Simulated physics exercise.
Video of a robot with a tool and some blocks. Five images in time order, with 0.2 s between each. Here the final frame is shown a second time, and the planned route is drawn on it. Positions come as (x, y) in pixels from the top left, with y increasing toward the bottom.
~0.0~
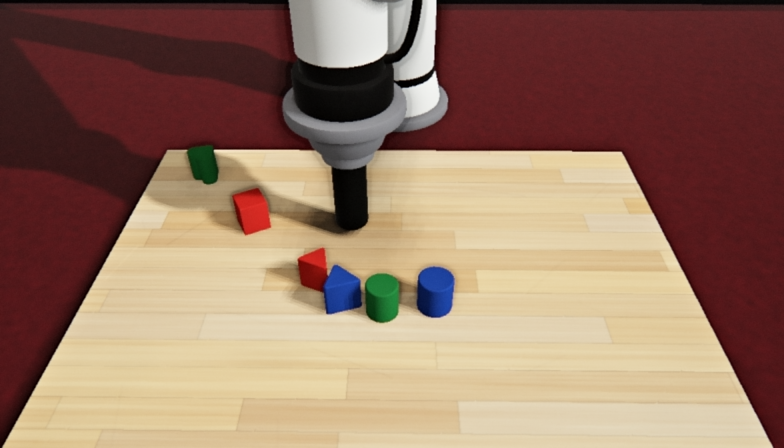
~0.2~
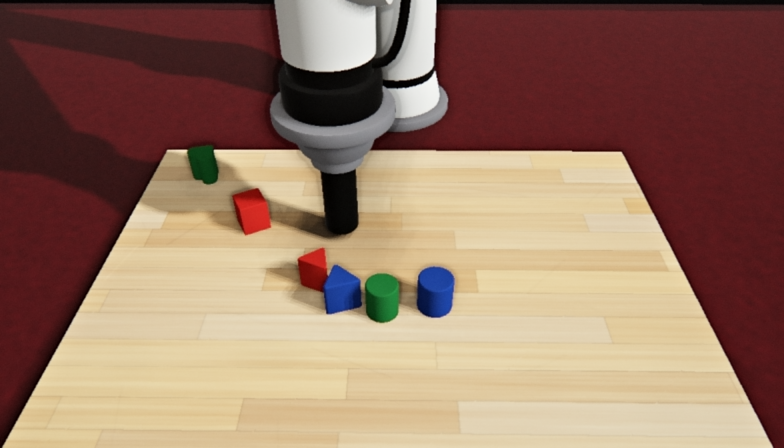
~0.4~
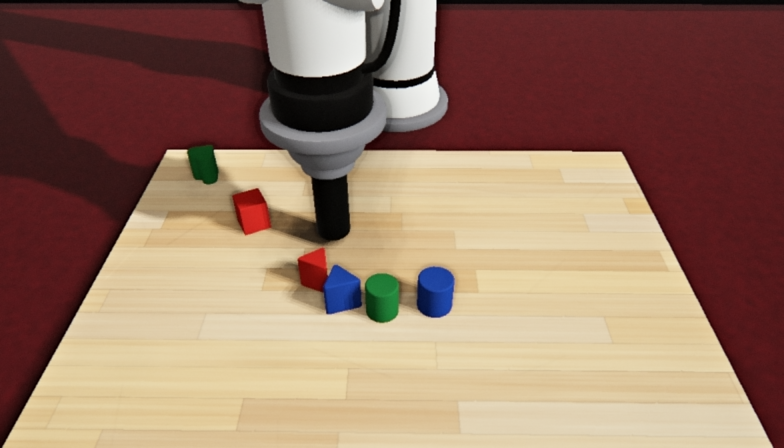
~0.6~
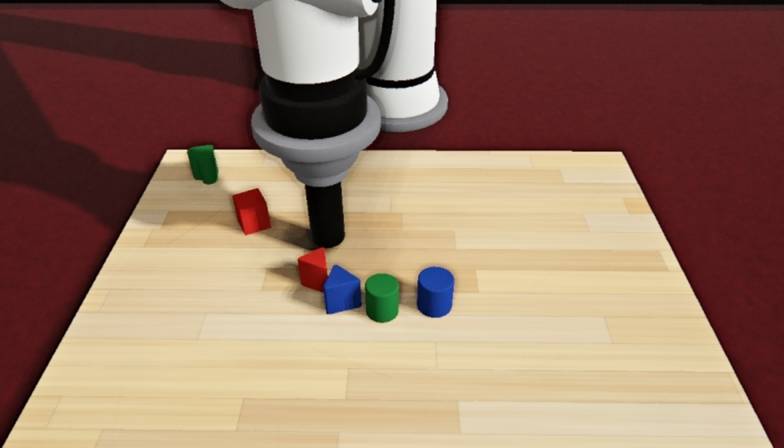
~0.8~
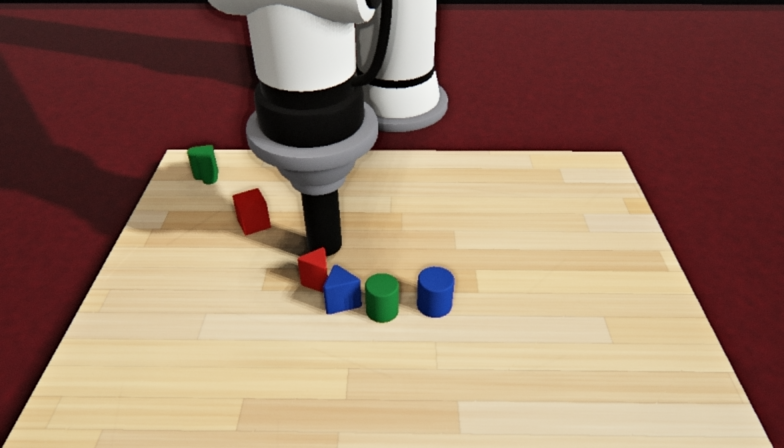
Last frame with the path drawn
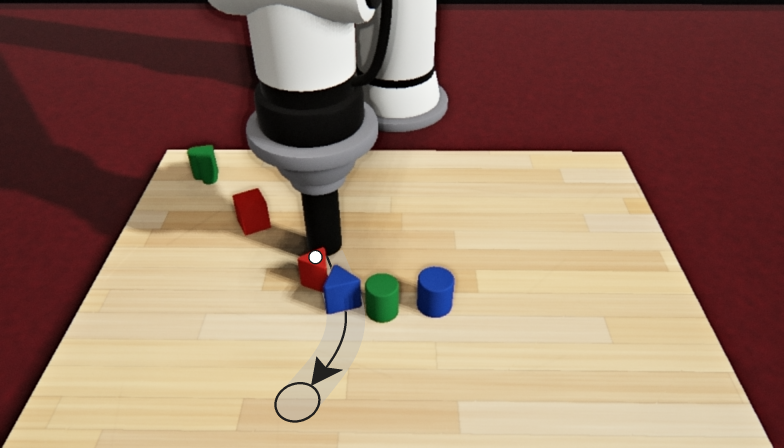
On a light wooden tabletop against a dark red backdrop, a white and gray robot arm holds a black rod upright behind scattered red, blue and green blocks. The arm moves the rod a short way left and toward the viewer, bringing its tip close to the red triangular block, while the blocks stay still.
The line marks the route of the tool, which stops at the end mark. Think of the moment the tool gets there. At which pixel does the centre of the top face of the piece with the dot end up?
Somewhere near (310, 276).
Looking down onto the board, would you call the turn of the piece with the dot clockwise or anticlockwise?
Seen from above, its turn is clockwise.
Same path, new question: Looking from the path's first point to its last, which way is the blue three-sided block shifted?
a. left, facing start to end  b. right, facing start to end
That would be a.
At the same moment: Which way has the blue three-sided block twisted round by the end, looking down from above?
The block turns counter-clockwise.
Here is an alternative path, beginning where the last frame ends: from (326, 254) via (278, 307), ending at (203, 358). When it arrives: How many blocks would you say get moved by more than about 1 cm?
I think only one will be displaced.
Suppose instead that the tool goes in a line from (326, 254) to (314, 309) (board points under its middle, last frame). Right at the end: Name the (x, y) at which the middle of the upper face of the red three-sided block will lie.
At pixel (299, 304).
Drawn move, from (326, 254) through (342, 296) and (339, 347) to (297, 402); the dot is on the red three-sided block.
What follows on the original path. One third of the way, tool (342, 289); red three-sided block (310, 275), turned 100° clockwise; blue three-sided block (345, 299).
Two thirds of the way, tool (338, 340); red three-sided block (310, 276), turned 105° clockwise; blue three-sided block (354, 350), turned 30° anticlockwise.
At the end, tool (296, 394); red three-sided block (310, 276), turned 105° clockwise; blue three-sided block (351, 361), turned 90° anticlockwise; green circle still.
